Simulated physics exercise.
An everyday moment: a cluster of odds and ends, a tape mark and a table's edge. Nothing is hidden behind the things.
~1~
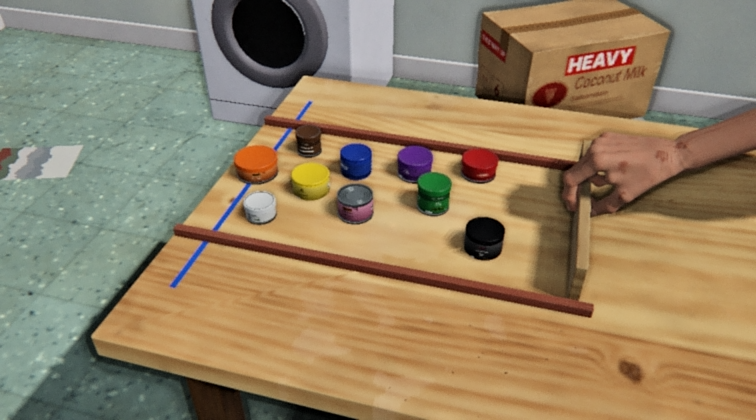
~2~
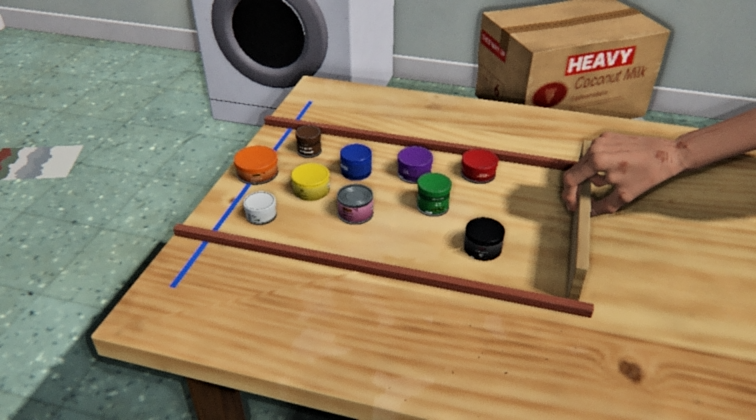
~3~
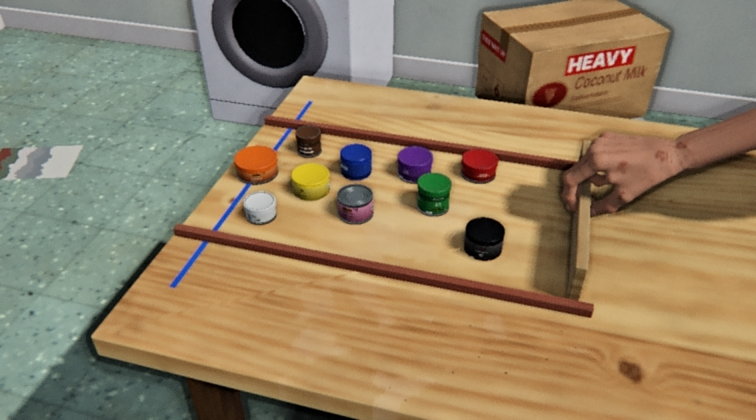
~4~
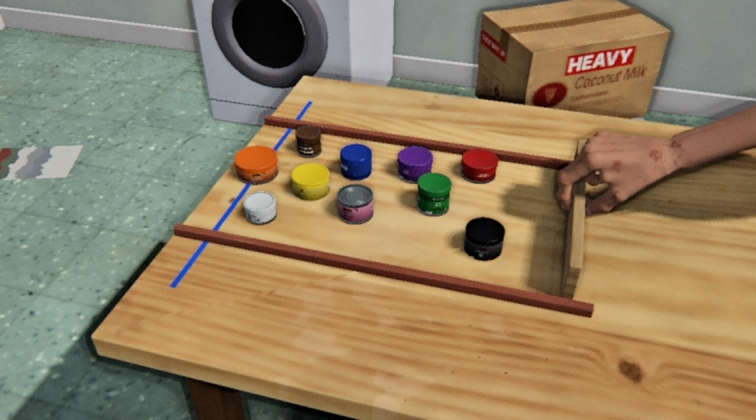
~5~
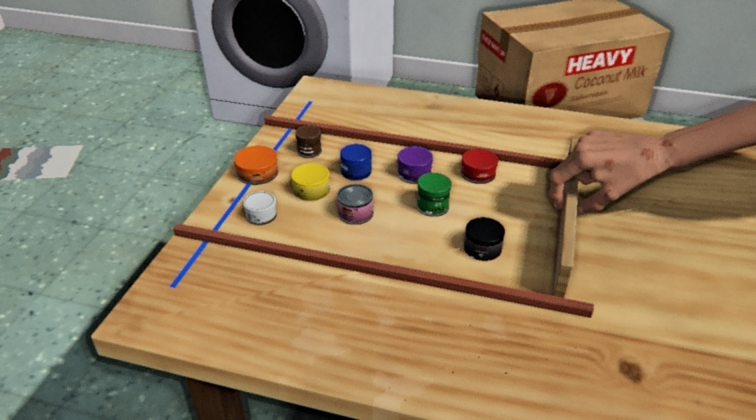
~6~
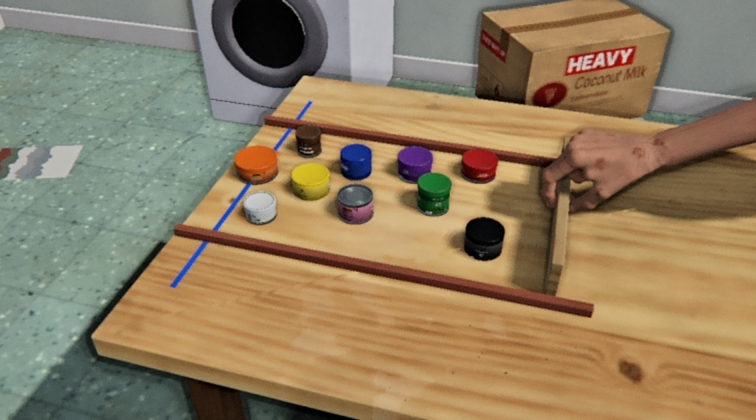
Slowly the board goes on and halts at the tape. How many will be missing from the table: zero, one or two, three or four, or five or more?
In the end the number that fall off is five or more.
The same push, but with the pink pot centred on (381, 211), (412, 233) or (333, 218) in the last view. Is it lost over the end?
In turn it remains up; holds on; survives.
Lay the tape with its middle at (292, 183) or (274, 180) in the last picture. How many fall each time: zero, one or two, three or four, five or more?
In that order: 1 or 2; one or two.
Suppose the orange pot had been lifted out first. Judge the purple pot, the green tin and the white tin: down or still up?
The purple pot does not fall; the green tin remains up; the white tin comes down.
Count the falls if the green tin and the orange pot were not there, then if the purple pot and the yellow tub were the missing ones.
Fallen: 4, and 3 in the other try.
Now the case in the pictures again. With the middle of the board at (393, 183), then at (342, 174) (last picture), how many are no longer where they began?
By then 6, and 7.
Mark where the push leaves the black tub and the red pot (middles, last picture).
Near (208, 204) and (267, 130).
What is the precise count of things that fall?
Fallen: 5.
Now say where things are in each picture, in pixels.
In the first frame, orange pot (257, 165); white tin (260, 208); brown tin (309, 141); board (581, 214); tape (255, 177).
In the second frame, white tin (260, 208); purple pot (415, 165).
In the third frame, brown tin (309, 142); blue tub (356, 162).
In the fourth frame, orange pot (257, 165); pink pot (355, 204).
In the fifth frame, white tin (260, 208); black tub (484, 239).
In the sixth frame, orange pot (257, 165); white tin (260, 208); brown tin (309, 142); board (560, 210); tape (255, 177).
A little later, none off yet; orange pot at rest near (257, 165); white tin at rest near (260, 208); brown tin at rest near (309, 142).
When it is over, the number that fall off is five or more; down, blue tub, yellow tub, brown tin, white tin and orange pot.
